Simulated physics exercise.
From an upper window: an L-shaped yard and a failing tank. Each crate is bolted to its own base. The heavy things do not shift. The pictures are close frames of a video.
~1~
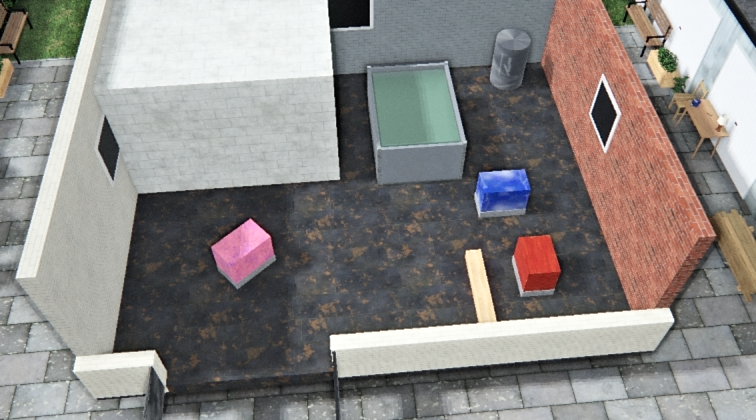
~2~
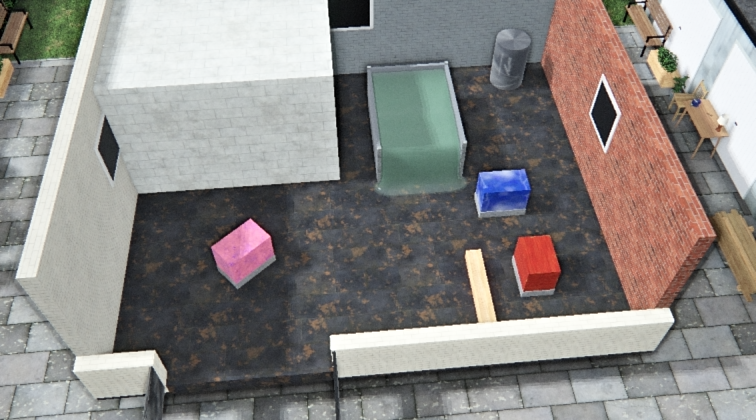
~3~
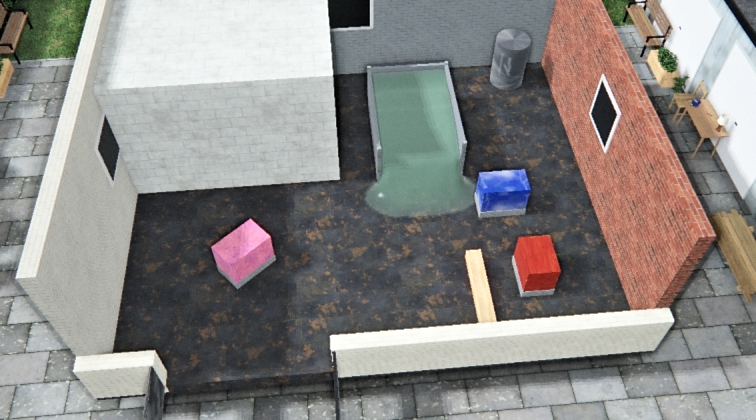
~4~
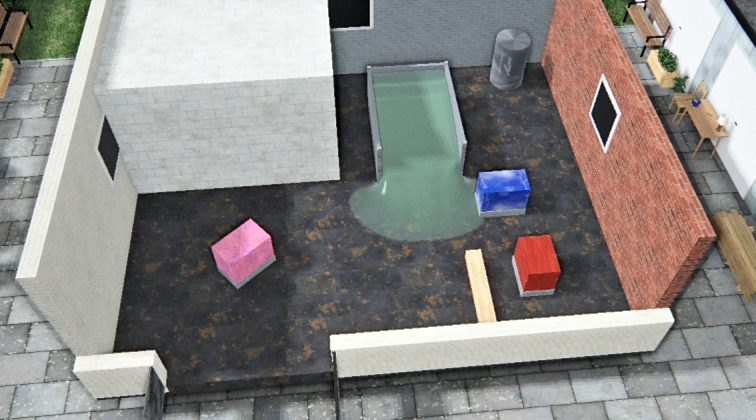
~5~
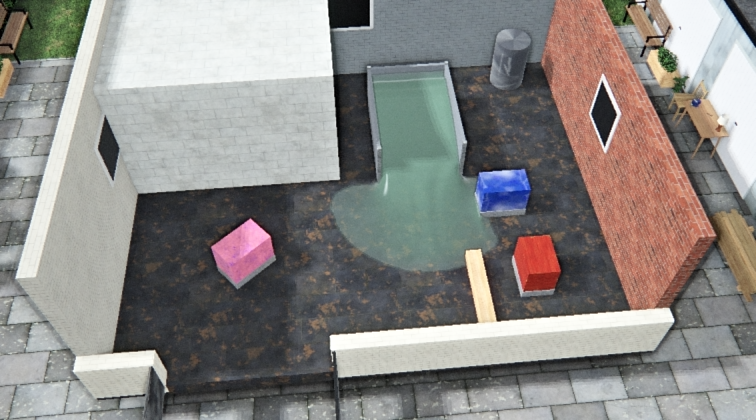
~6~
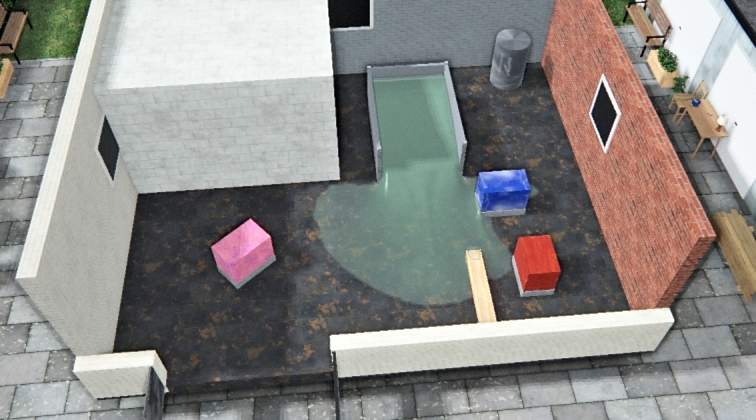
Green water pours from a gray tank and spreads across the dark yard between colored boxes.
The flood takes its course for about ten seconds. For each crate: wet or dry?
One by one: The pink crate is soaked; the red crate is soaked; the blue crate is soaked.
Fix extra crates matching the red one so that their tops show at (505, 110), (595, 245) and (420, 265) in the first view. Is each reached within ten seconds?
In that order: Is safe, takes water, takes water.
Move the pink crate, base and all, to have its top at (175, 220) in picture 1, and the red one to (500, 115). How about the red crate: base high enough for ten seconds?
The red crate remains dry.
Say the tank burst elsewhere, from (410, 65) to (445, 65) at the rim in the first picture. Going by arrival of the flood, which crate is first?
I say the blue-painted one.
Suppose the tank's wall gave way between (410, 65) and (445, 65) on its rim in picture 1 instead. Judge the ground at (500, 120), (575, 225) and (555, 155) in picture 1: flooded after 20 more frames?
One after the other: Awash, wet, awash.
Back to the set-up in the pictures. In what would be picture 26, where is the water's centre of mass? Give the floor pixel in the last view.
I would point to (419, 258).
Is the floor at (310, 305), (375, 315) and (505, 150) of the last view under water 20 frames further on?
One after the other: Under water, under water, dry.
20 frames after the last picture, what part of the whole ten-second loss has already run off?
Some 40 per cent.
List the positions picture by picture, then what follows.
The first frame shows the water tank at (414, 107) is whole and still.
In the second frame, water pours out at (420, 170) and has run to (464, 180).
In the third frame, water pours out at (420, 170) and has run to (474, 196).
In the fourth frame, the front is at (479, 221), out from the gap at (420, 172).
In the fifth frame, water pours out at (420, 172) and has run to (455, 265).
In the sixth frame, the front is at (461, 297), out from the gap at (420, 172).
A moment on, water covers 35 % of the floor; the pink crate water round its plinth, the red crate water round its plinth, the blue crate water round its plinth.
Next, water covers 45 % of the floor; the pink crate water round its plinth, the red crate water round its plinth, the blue crate water round its plinth.
Then, water covers 55 % of the floor; the pink crate water round its plinth, the red crate water round its plinth, the blue crate water round its plinth.
Later, water covers 85 % of the floor; the pink crate water round its plinth, the red crate water round its plinth, the blue crate water round its plinth.
In the end, water covers 100 % of the floor; the pink crate was topped, the red crate was topped, the blue crate was topped.
